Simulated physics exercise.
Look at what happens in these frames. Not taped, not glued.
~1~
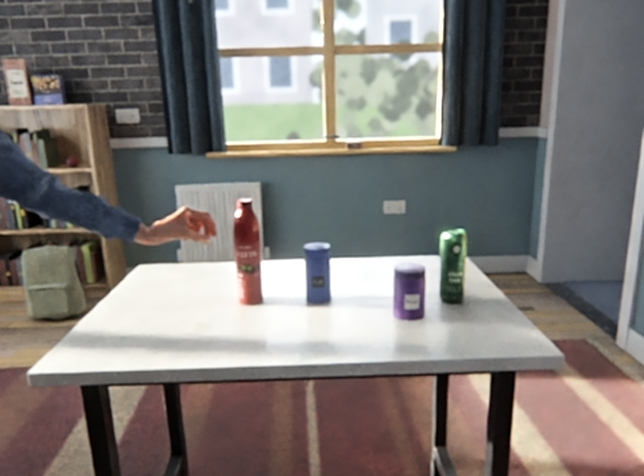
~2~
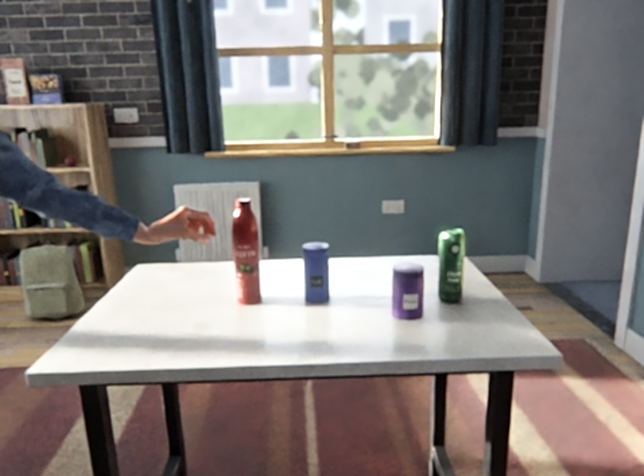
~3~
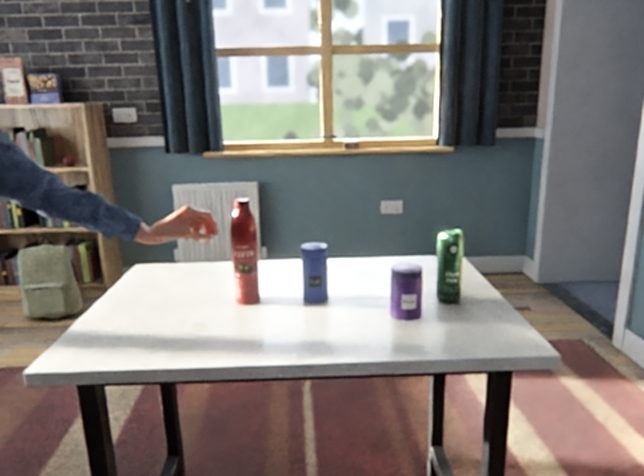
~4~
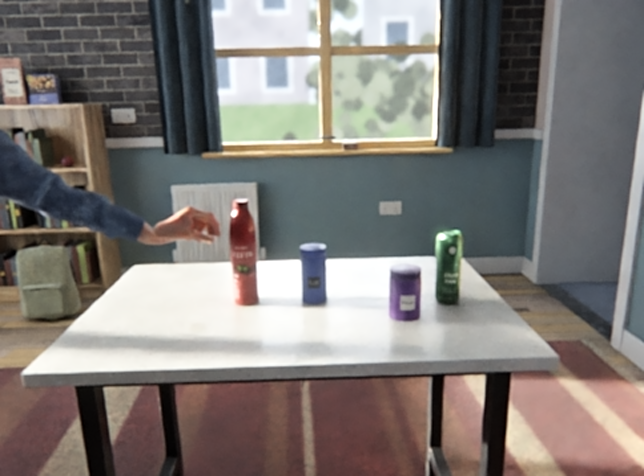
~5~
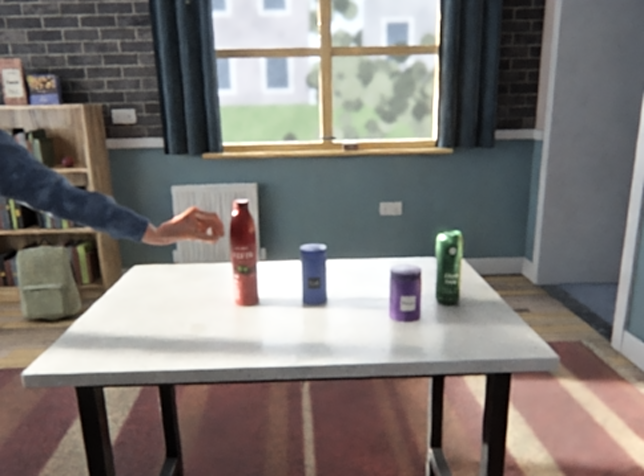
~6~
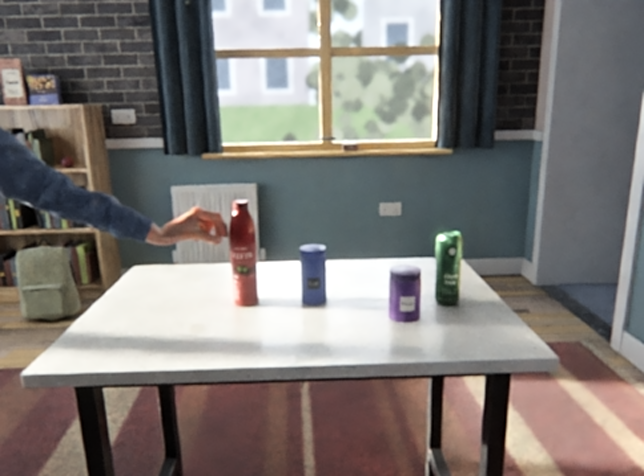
The video shows a hand reaching in from the left and edging slightly toward a red bottle on a white table, while the bottle and the blue, purple and green containers to its right stay essentially still.
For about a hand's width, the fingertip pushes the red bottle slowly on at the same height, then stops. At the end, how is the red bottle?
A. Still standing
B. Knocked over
B, knocked over.
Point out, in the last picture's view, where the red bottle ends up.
The object ends up somewhere near (308, 267).
Then, 1.00 s past the last view, red bottle rocked 37° from its first pose near (279, 254).
Then, 1.70 s past the last view, red bottle on its side near (310, 275).
Finally, down or leaning hard on the table, red bottle. Final places as the last picture's camera would see them, red bottle near (308, 267).
